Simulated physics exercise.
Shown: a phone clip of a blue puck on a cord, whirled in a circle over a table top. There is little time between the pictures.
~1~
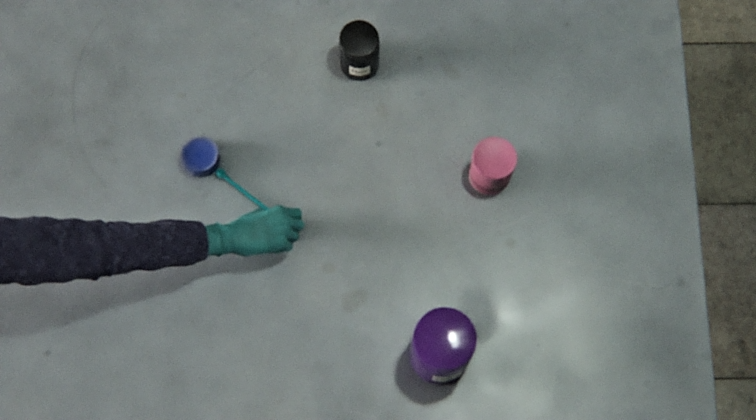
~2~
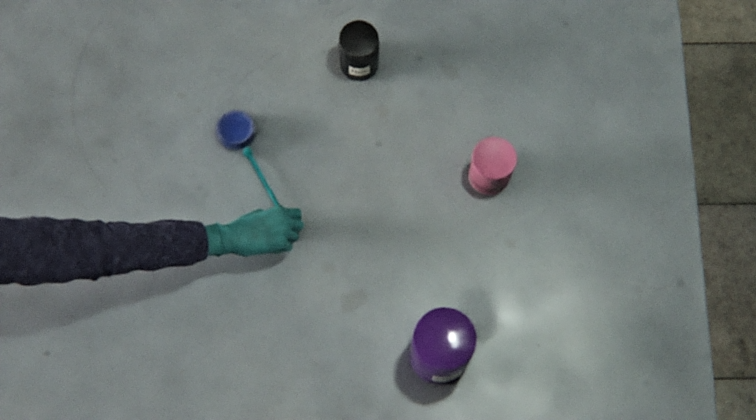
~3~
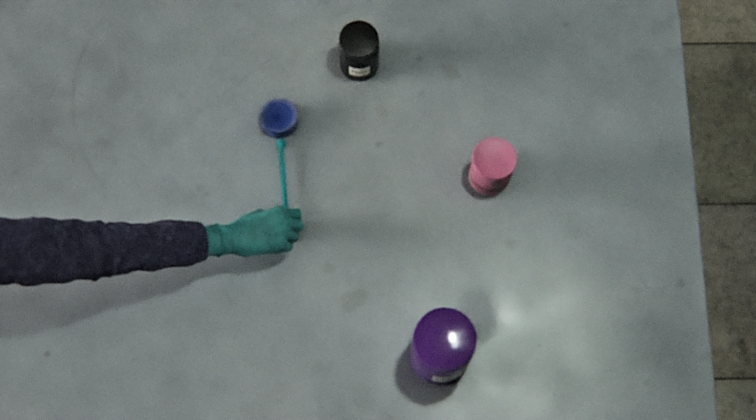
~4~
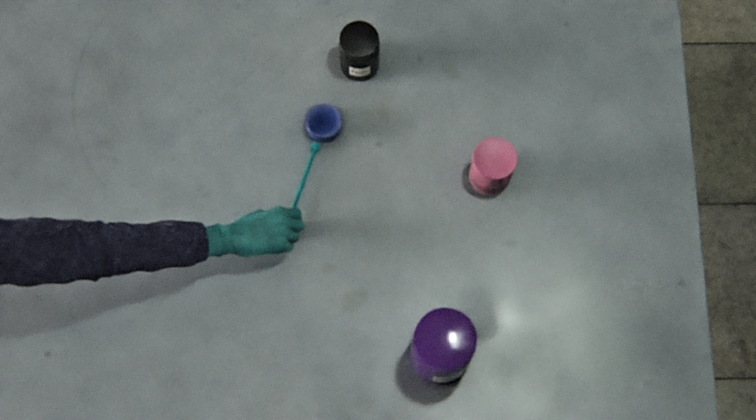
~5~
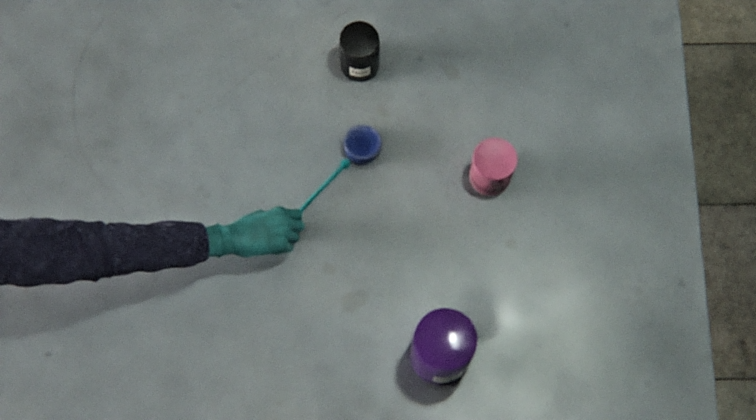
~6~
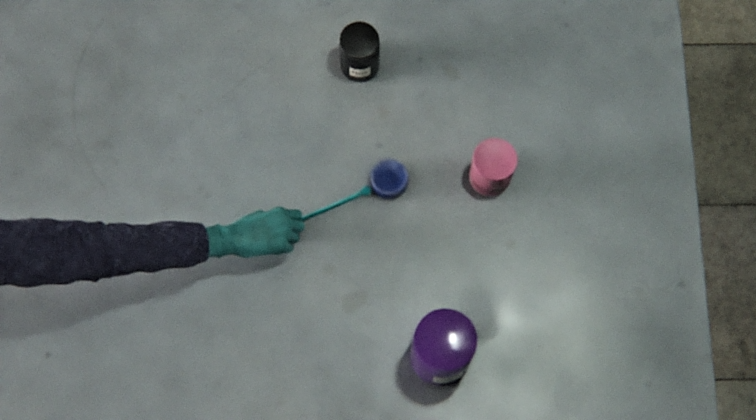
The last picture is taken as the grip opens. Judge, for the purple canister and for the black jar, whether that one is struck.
The purple canister will receive an impact; the black jar will receive no impact.
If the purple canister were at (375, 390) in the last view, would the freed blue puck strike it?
In that case it is missed.
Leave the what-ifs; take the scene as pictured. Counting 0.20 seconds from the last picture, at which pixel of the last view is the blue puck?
By then you'd find it at pixel (433, 318).
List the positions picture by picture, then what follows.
Blue puck (200, 154); purple canister (445, 338); black jar (359, 38); pink tin (495, 158), in the first picture.
Blue puck (235, 127), in the second picture.
Blue puck (279, 116), in the third picture.
Blue puck (324, 121), in the fourth picture.
Blue puck (363, 142), in the fifth picture.
Blue puck (390, 177); purple canister (446, 339); black jar (359, 39); pink tin (495, 159); going round clockwise, in the sixth picture.
Then, 0.08 s on from there, puck near (416, 261).
Then, 0.20 s on from there, puck near (433, 318); purple canister pushed aside.
In the end, puck near (433, 321); purple canister pushed aside. The purple canister gets hit and the black jar escapes it.
